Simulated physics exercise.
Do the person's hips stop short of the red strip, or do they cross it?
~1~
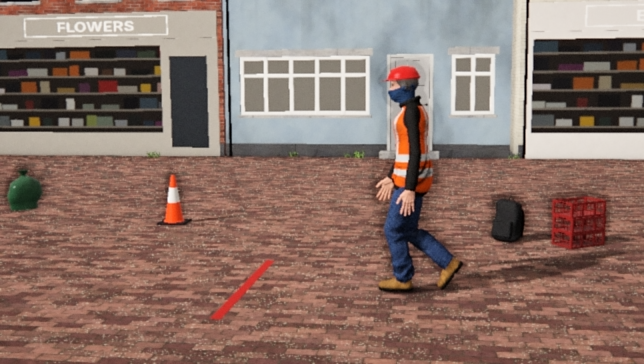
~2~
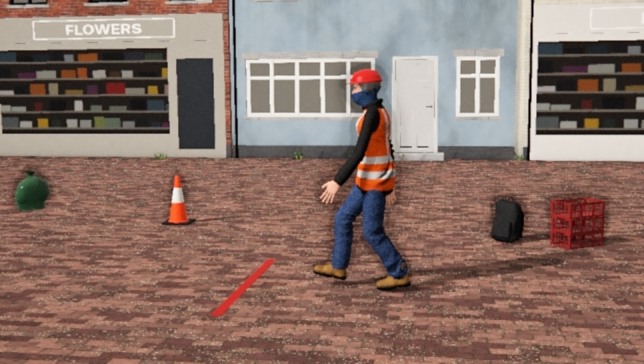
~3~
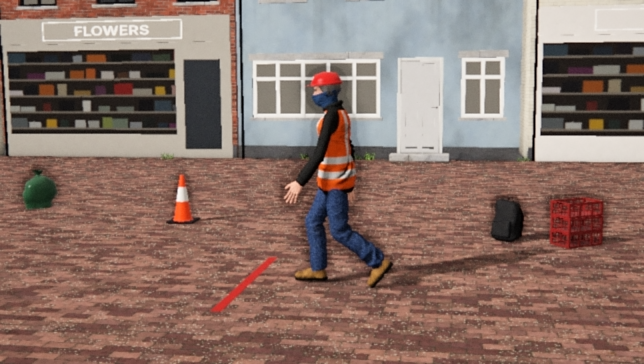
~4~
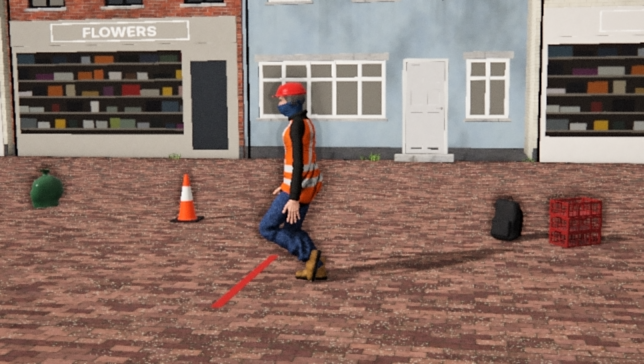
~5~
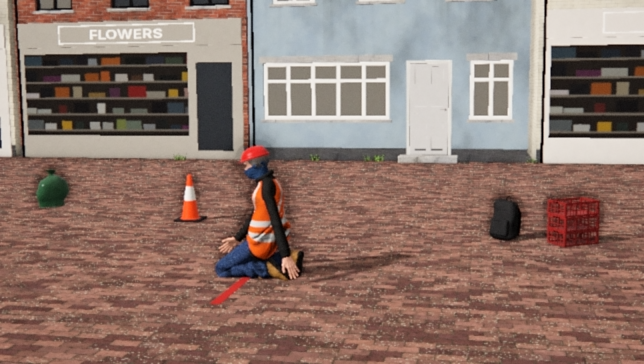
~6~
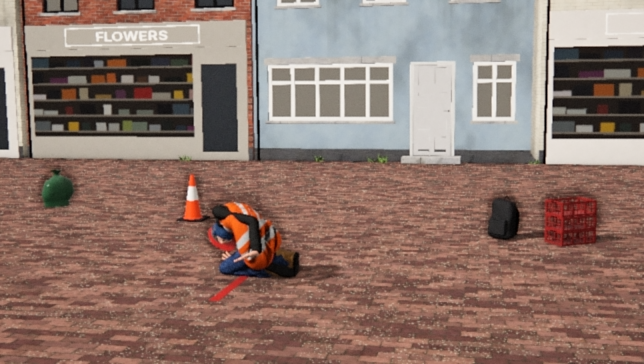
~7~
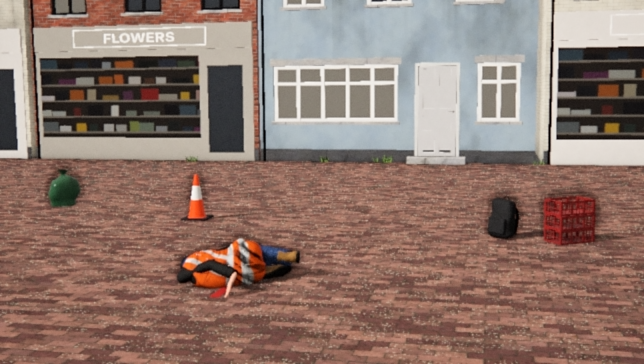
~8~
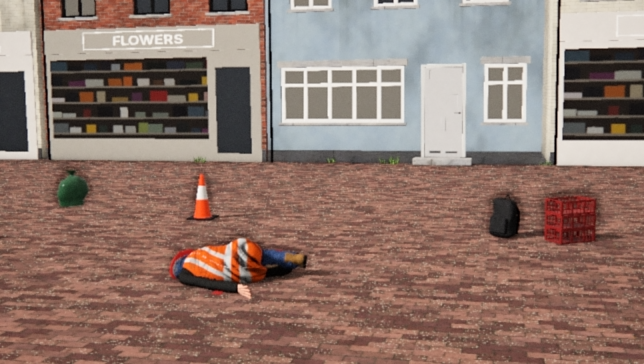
The hips stop short of the red strip, staying on its right side as the person lies on the paving.
To begin with, a person in a red hard hat, an orange reflective vest and jeans walks left across brick paving toward a red strip, with a flower shop and a pale blue house behind. Just before the strip, the knees bend and the body sinks, arms hanging low. The person drops to a kneel at the strip, then folds forward, head down toward the ground. The body tips over to the left and ends up lying on the paving near the traffic cone. Head and chest are past the strip, while the hips stay short of it.
